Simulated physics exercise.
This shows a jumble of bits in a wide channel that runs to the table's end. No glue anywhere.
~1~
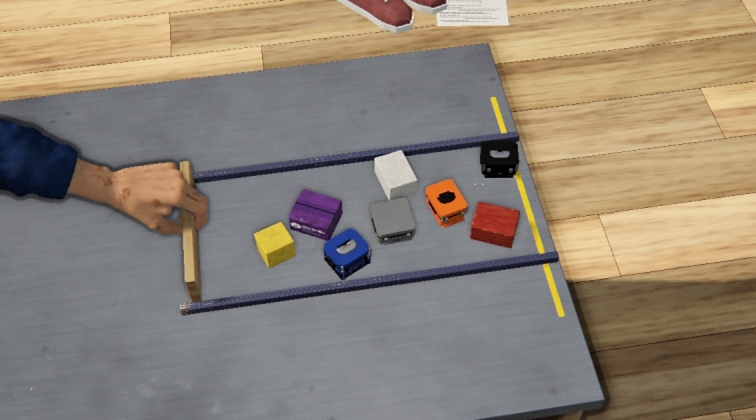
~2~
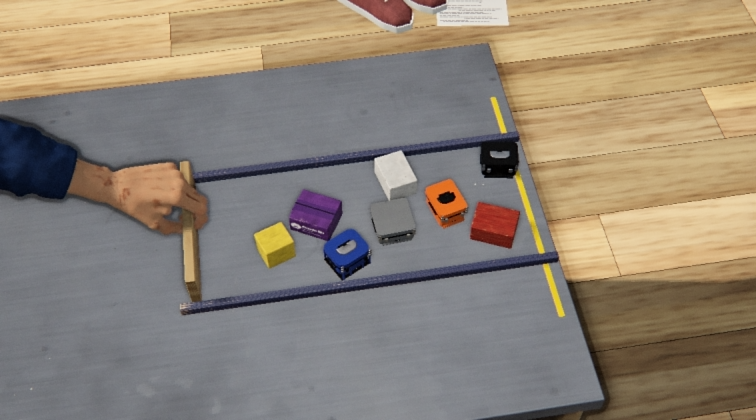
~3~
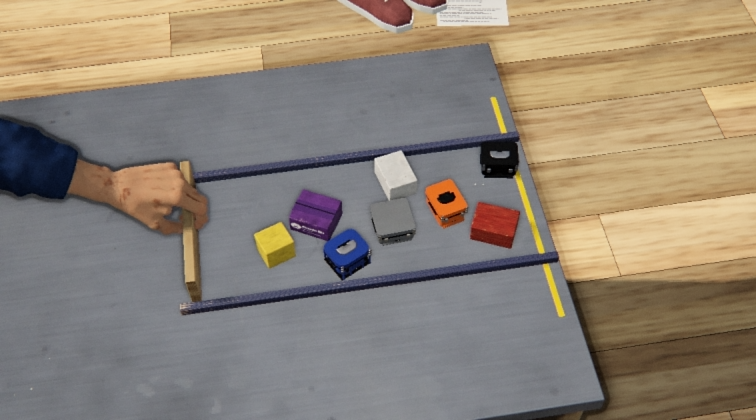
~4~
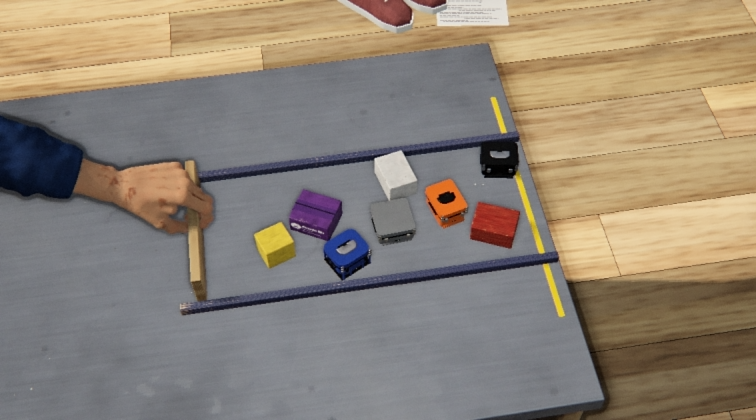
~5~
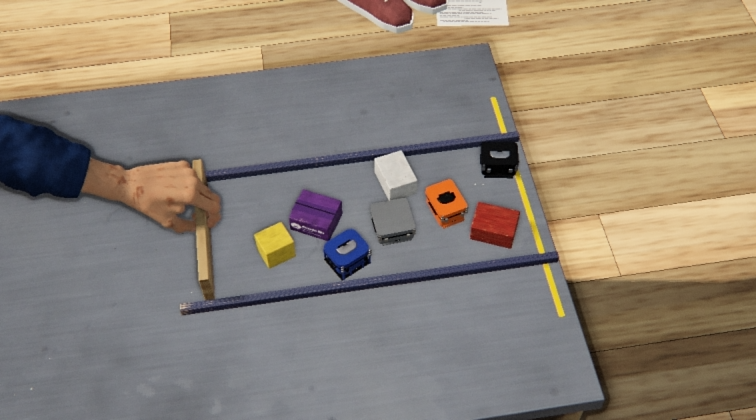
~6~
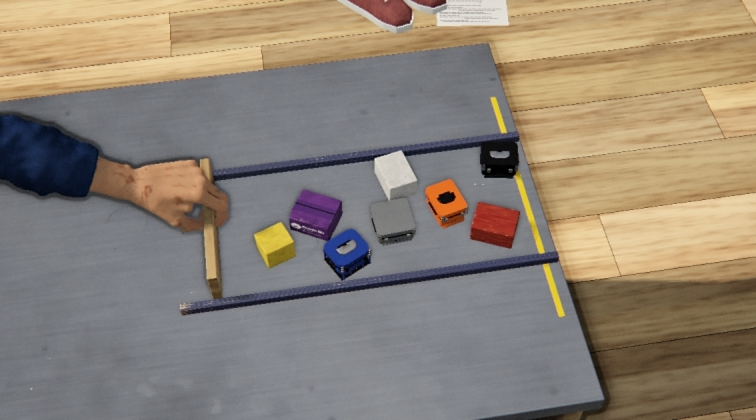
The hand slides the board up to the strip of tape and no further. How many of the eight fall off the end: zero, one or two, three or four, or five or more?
As it turns out, the number that fall off is five or more.
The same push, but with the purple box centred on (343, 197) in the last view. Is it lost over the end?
Then it is lost.
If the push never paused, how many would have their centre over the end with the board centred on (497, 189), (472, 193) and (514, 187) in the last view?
Past the end: 6, 3 and 6.
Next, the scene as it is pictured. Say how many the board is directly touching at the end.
That makes 1.
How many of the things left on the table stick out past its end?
It comes to 1.
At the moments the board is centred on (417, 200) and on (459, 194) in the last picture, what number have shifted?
8 and 8.
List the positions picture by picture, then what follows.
The first frame shows black case (499, 160); red block (495, 225); orange case (446, 204); board (191, 230); tape (525, 198).
The second frame shows red block (495, 225); grey case (393, 223).
The third frame shows orange case (446, 204); yellow block (275, 245).
The fourth frame shows black case (499, 160); white block (396, 176).
The fifth frame shows red block (495, 225); board (204, 229).
The sixth frame shows black case (499, 160); red block (495, 225); orange case (446, 204); board (211, 228); tape (525, 198).
Early on, none off yet; black case at rest near (499, 160); red block at rest near (495, 225); orange case at rest near (446, 204).
Finally, the number that fall off is five or more; lost, purple box, blue case, grey case, white block, orange case, red block and black case.
